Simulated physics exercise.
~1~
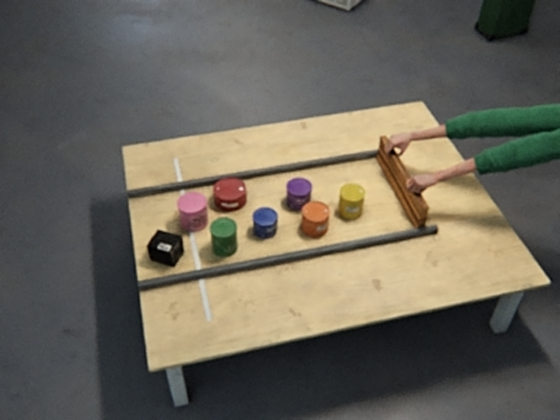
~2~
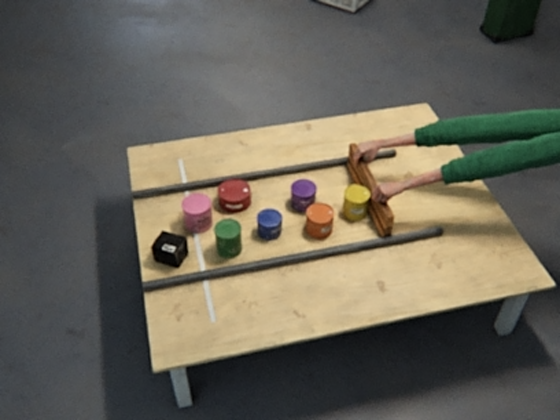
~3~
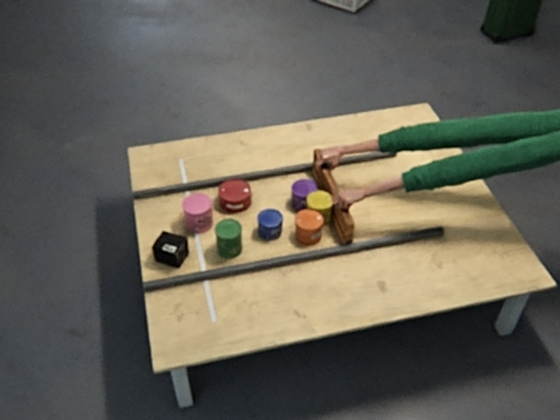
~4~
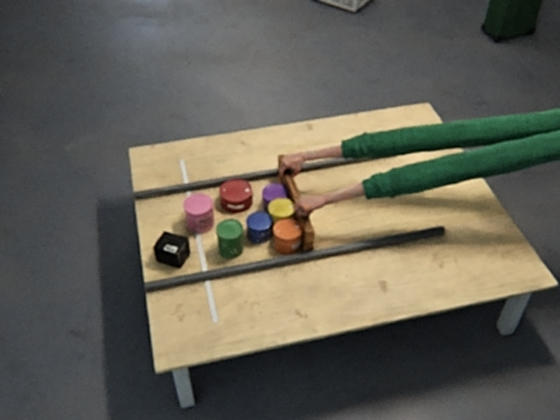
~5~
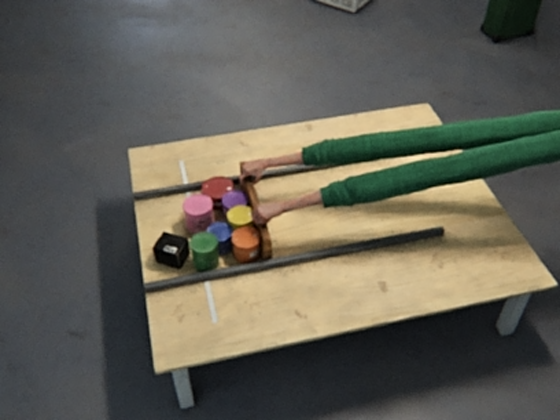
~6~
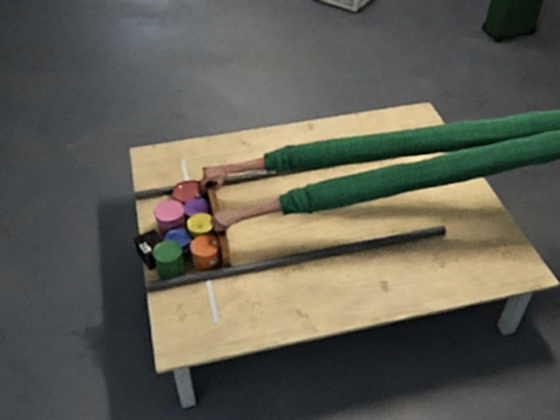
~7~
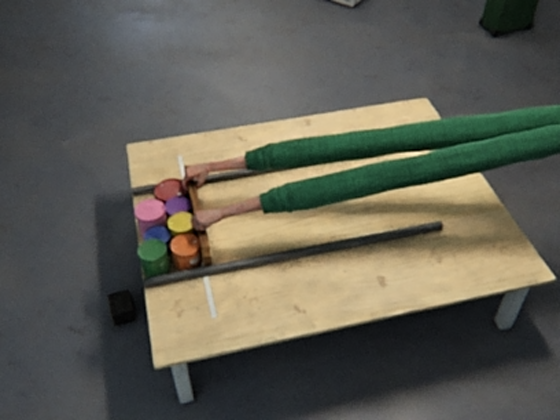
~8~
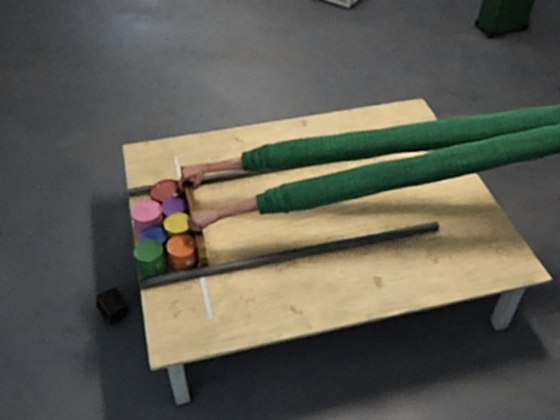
The video shows two green-sleeved arms sliding an upright plank left along a wooden table between two dark rails, gathering colourful round containers and pushing them toward the left edge. The black box drops to the floor, while the containers remain bunched on the table as the plank stops near the white line.
